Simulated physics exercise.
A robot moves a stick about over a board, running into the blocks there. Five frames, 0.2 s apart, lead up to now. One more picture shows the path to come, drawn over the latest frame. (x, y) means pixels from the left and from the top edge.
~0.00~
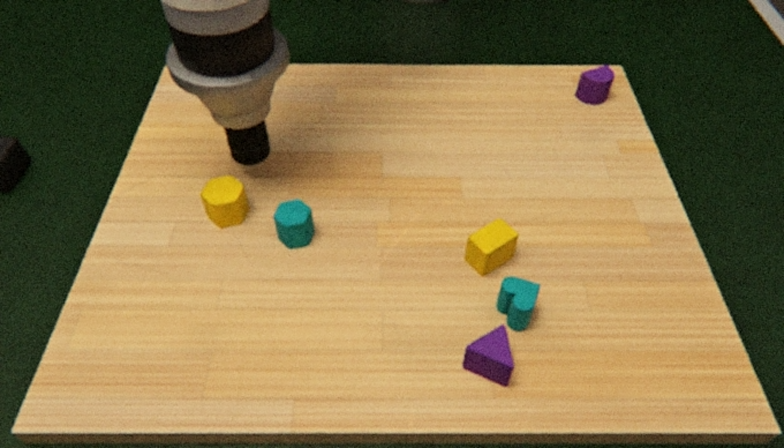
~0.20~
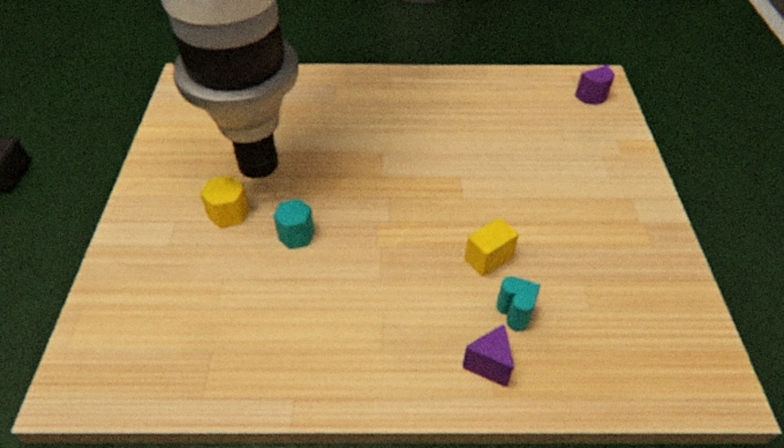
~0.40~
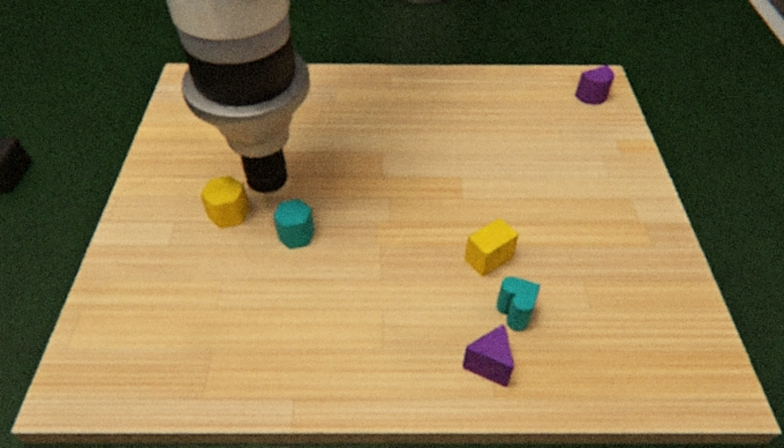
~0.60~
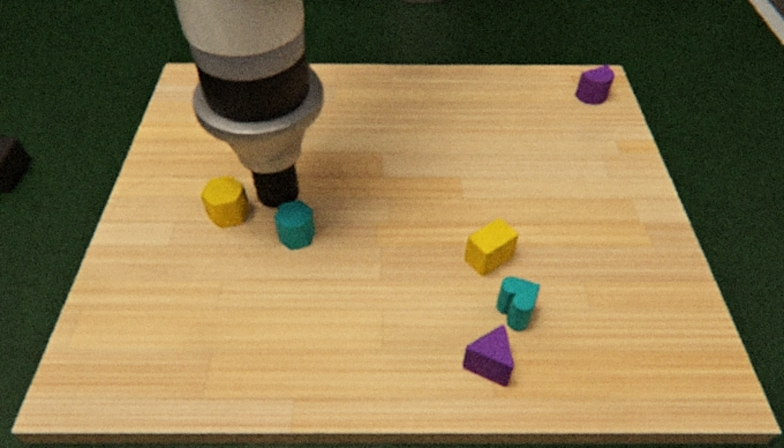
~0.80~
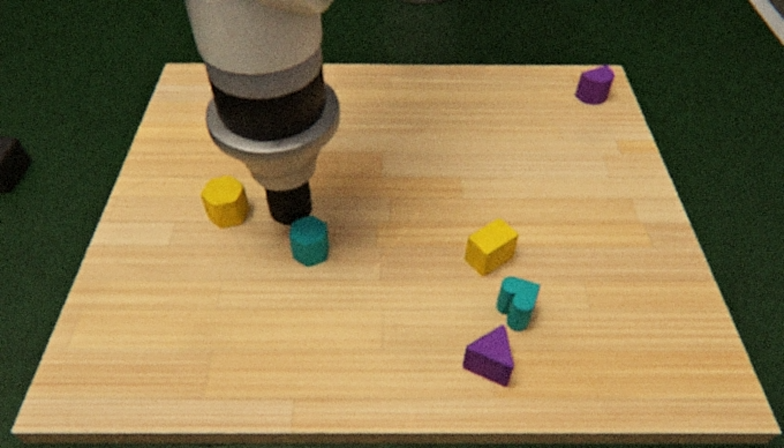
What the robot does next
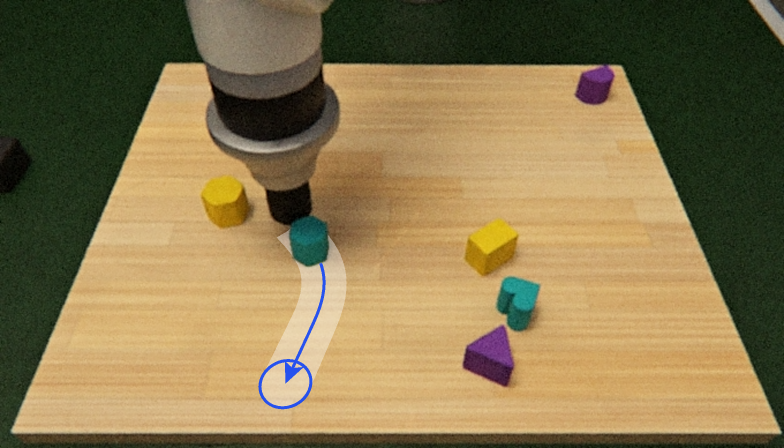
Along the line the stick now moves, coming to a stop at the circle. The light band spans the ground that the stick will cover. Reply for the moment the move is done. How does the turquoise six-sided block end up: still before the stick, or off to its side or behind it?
No longer ahead of the stick.
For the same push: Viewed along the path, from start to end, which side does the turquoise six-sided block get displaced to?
Answer: Left.
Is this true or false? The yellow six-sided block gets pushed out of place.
It is false.
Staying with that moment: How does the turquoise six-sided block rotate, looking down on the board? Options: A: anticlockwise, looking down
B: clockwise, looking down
A - anticlockwise, looking down.
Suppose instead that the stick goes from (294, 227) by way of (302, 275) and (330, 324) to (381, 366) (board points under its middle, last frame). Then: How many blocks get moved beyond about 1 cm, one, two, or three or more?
My forecast: 1.
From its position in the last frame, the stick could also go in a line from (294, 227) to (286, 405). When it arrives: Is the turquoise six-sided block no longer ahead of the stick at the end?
Final answer: Yes.
The drawn path runs from (294, 227) by way of (322, 268) and (314, 323) to (286, 384).
What follows on the original path. One third of the way, stick at (320, 253); turquoise six-sided block at (344, 272), turned 15° anticlockwise.
Two thirds of the way, stick at (310, 308); turquoise six-sided block at (356, 307), turned 85° anticlockwise.
At the end, stick at (281, 369); yellow six-sided block not moved; turquoise six-sided block at (356, 307), turned 85° anticlockwise.
